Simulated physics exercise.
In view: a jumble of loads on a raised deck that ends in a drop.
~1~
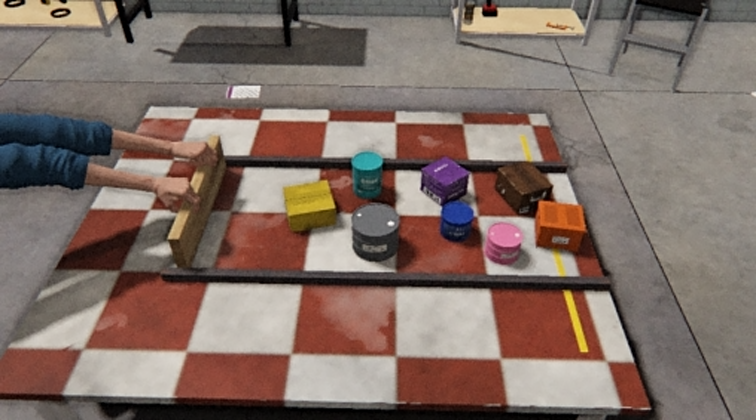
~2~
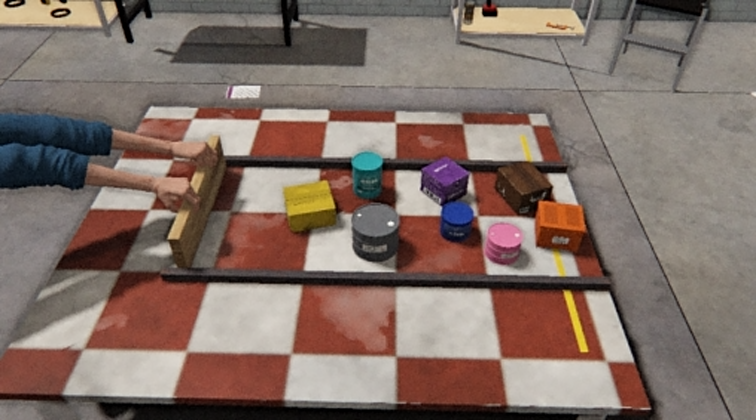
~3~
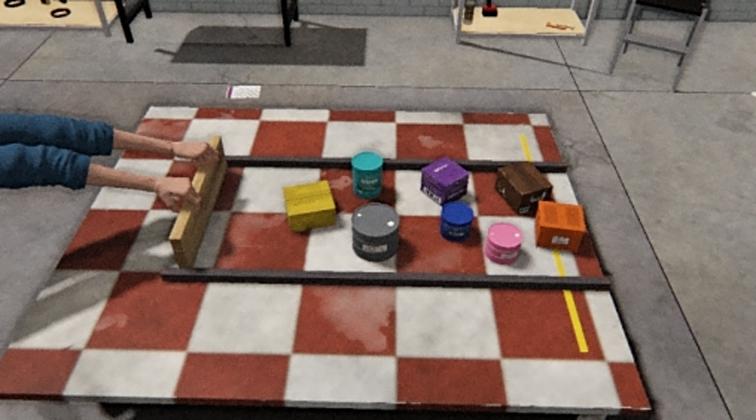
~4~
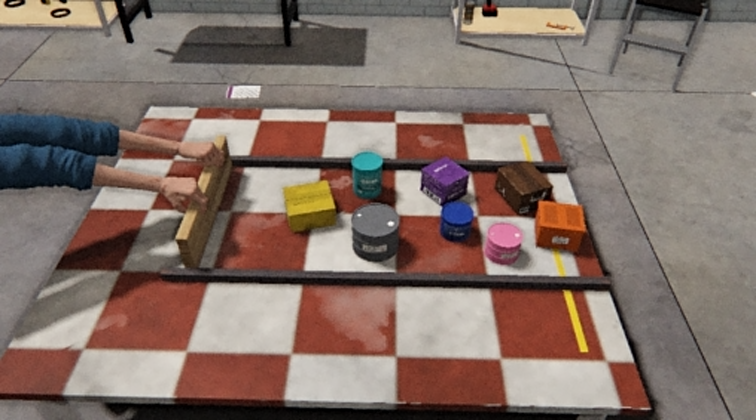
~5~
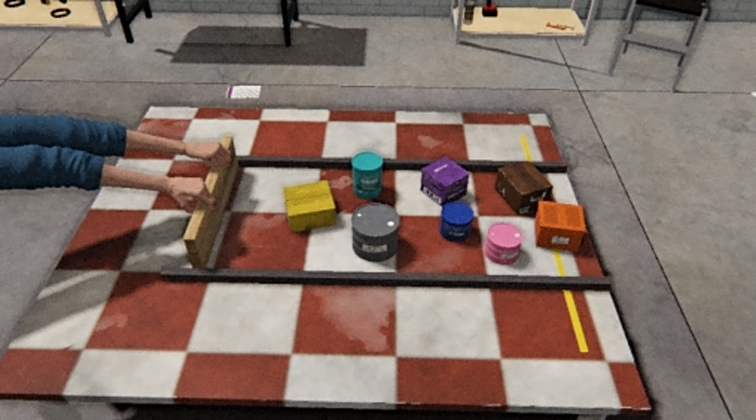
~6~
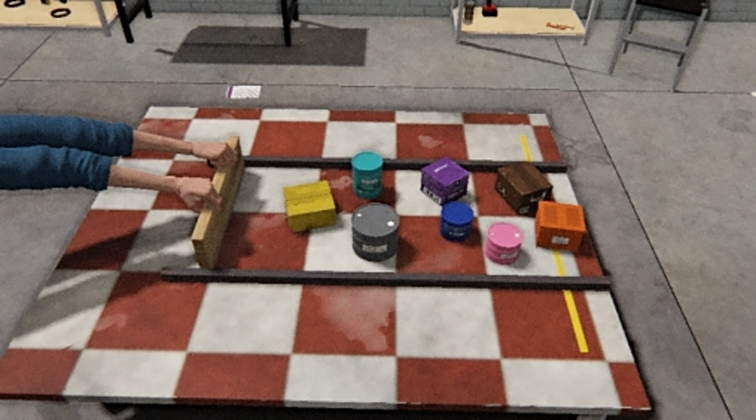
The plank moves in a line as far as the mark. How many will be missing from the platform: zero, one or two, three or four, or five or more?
Here the number that fall off is five or more.
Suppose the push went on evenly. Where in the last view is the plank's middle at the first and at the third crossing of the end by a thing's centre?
First at (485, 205), next at (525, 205).
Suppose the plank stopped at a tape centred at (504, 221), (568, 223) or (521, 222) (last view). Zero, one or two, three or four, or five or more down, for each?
In that order: 1 or 2; more than four; just one or two.
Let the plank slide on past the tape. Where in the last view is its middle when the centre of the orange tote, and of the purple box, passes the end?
At (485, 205) for the orange tote; at (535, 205) for the purple box.
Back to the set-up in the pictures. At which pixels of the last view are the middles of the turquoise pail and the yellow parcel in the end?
About (555, 173), and the other about (572, 214).
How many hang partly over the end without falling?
The number is 2.
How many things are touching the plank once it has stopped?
The number is 3.
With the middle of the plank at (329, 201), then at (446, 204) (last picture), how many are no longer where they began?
By then 2, and 7.
Soon after, none off yet; orange tote at rest near (558, 226); brown parcel at rest near (523, 187); pink canister at rest near (503, 244).
In the end, the number that fall off is five or more; gone, purple box, blue pail, pink canister, brown parcel and orange tote.
